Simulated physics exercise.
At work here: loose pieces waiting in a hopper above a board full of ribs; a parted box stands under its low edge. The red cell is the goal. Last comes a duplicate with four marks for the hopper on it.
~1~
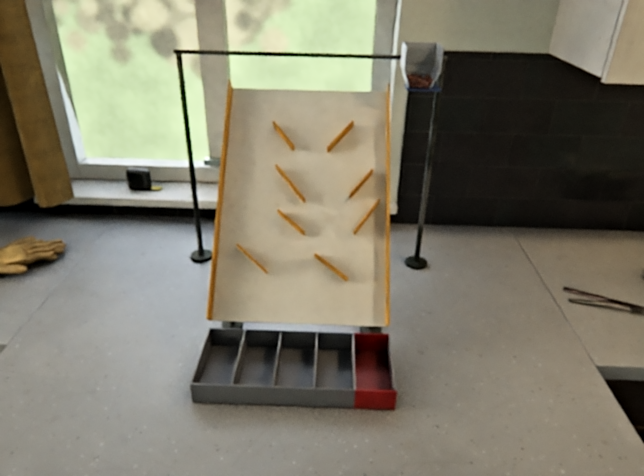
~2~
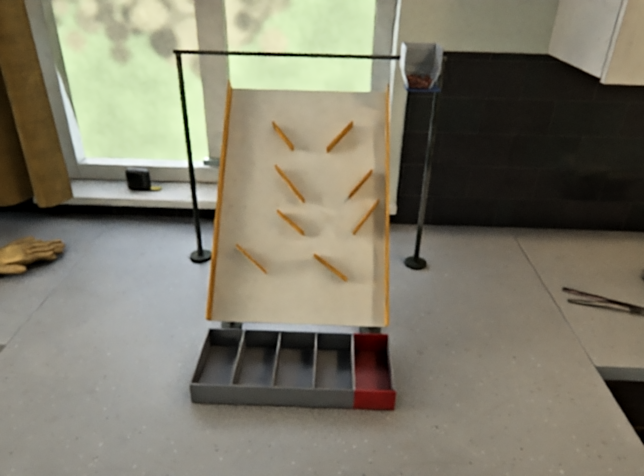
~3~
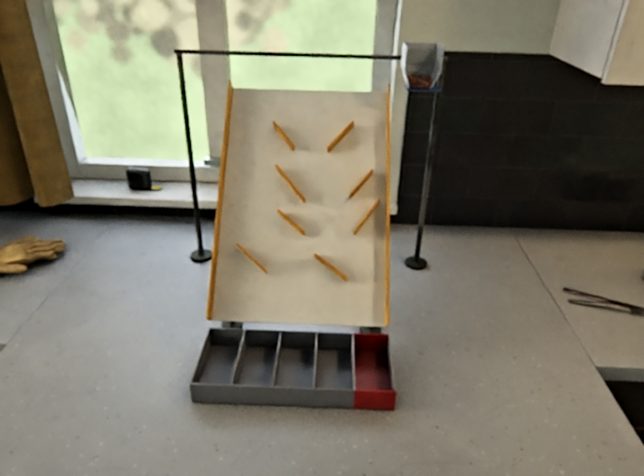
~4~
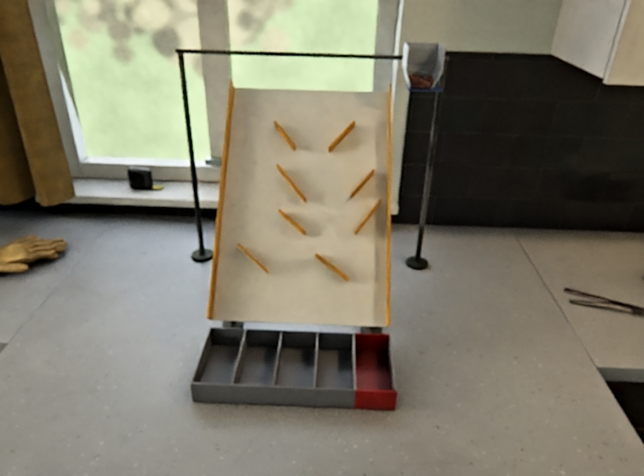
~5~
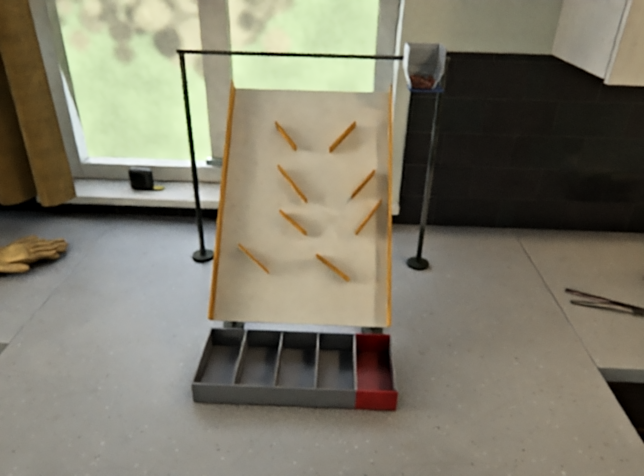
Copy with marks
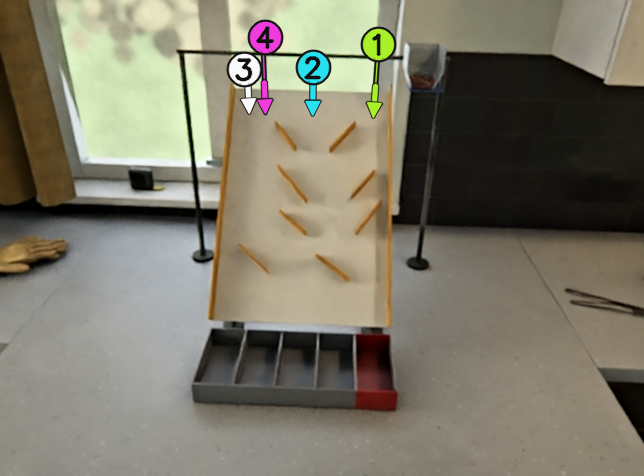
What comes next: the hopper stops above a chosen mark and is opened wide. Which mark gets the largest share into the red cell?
The best mark is 2.
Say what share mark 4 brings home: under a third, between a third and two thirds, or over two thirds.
Under a third.
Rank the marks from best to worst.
The order is 2, 1, 4, 3.
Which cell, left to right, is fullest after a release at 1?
The fifth from the left.
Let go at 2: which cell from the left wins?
The fifth.
On the marked copy, mark 1 meets the board at (373, 112); mark 2 meets the board at (312, 110); mark 3 meets the board at (249, 108); mark 4 meets the board at (265, 108).
For mark 1, roughly two thirds in the red cell, roughly a quarter in other cells, about a tenth outside the box.
For mark 2, the larger part in the red cell, about a tenth in other cells.
For mark 3, not one piece in the red cell, the larger part in other cells, roughly a quarter outside the box.
For mark 4, about a tenth in the red cell, roughly two thirds in other cells, roughly a quarter outside the box.
